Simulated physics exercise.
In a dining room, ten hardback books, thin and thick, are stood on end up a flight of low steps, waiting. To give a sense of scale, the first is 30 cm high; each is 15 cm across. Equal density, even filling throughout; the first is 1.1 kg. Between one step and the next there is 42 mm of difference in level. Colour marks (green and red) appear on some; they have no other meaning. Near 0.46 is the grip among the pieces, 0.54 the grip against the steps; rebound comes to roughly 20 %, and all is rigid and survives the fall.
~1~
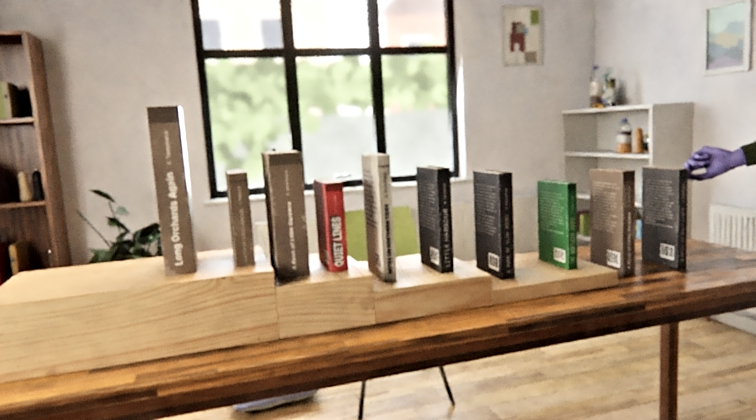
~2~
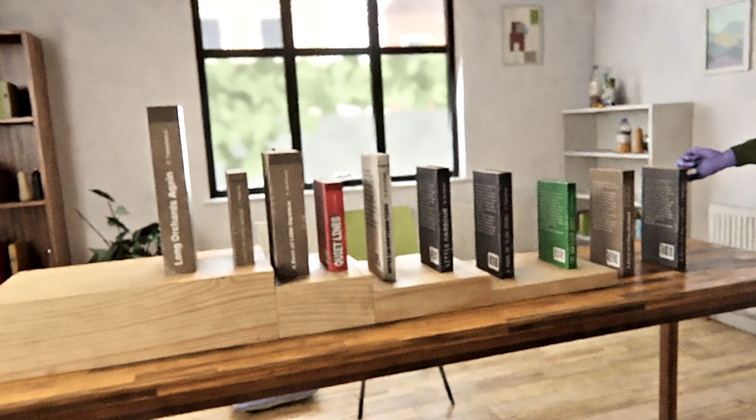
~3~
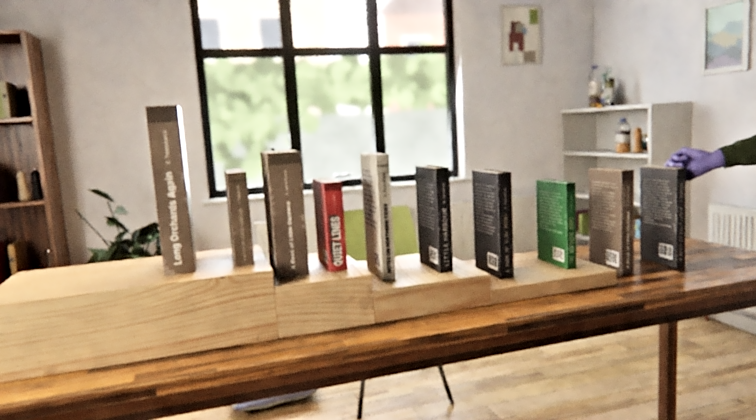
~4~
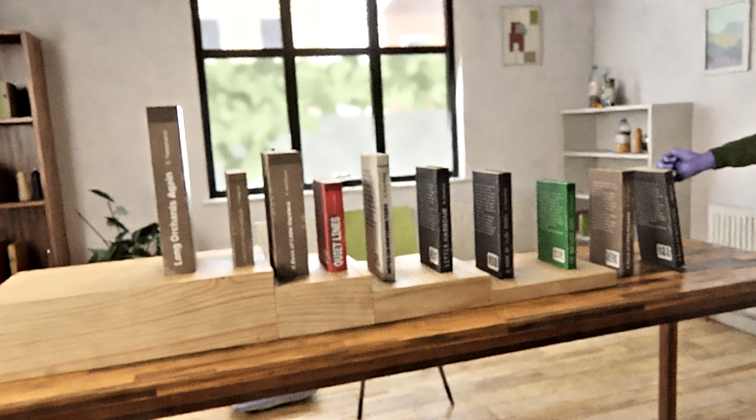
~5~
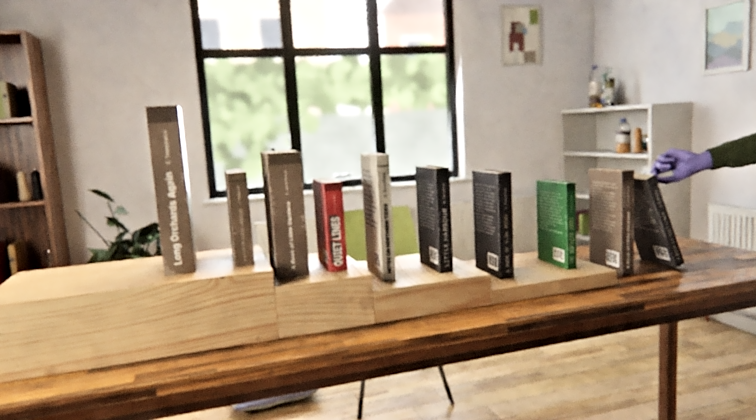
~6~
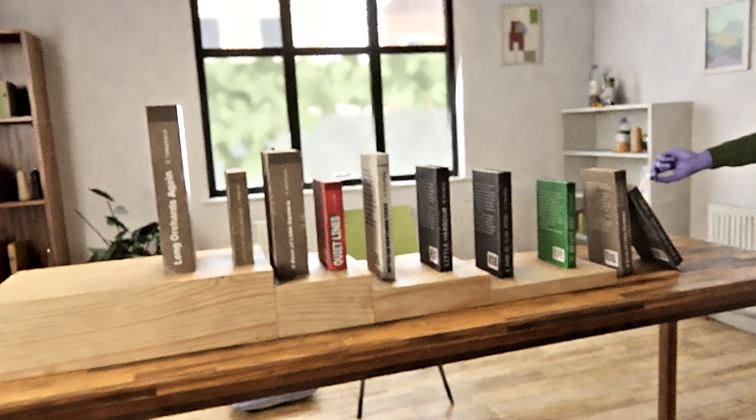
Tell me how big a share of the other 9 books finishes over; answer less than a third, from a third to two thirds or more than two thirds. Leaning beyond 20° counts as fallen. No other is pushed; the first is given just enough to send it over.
In the end, over two thirds.
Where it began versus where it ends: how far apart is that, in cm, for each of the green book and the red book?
Well, the green finishes 10 cm from where it began, while the red finishes 10 cm from its start.
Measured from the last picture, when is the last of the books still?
2.0 s, roughly.
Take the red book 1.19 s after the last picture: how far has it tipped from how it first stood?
Measured against how it began, the tilt is near 40 degrees.
Then, 0.37 s after the last picture, 2 of the 9 other books over; green book leaning 53°.
Then, 1.19 s after the last picture, 8 of the 9 other books over; green book leaning 75°; red book leaning 37°.
At rest, 9 of the 9 other books over; green book leaning 75°; red book leaning 47°. That is 100 per cent. Not one is left standing. As the last picture would show them, middles, green book near (519, 253), red book near (301, 231).
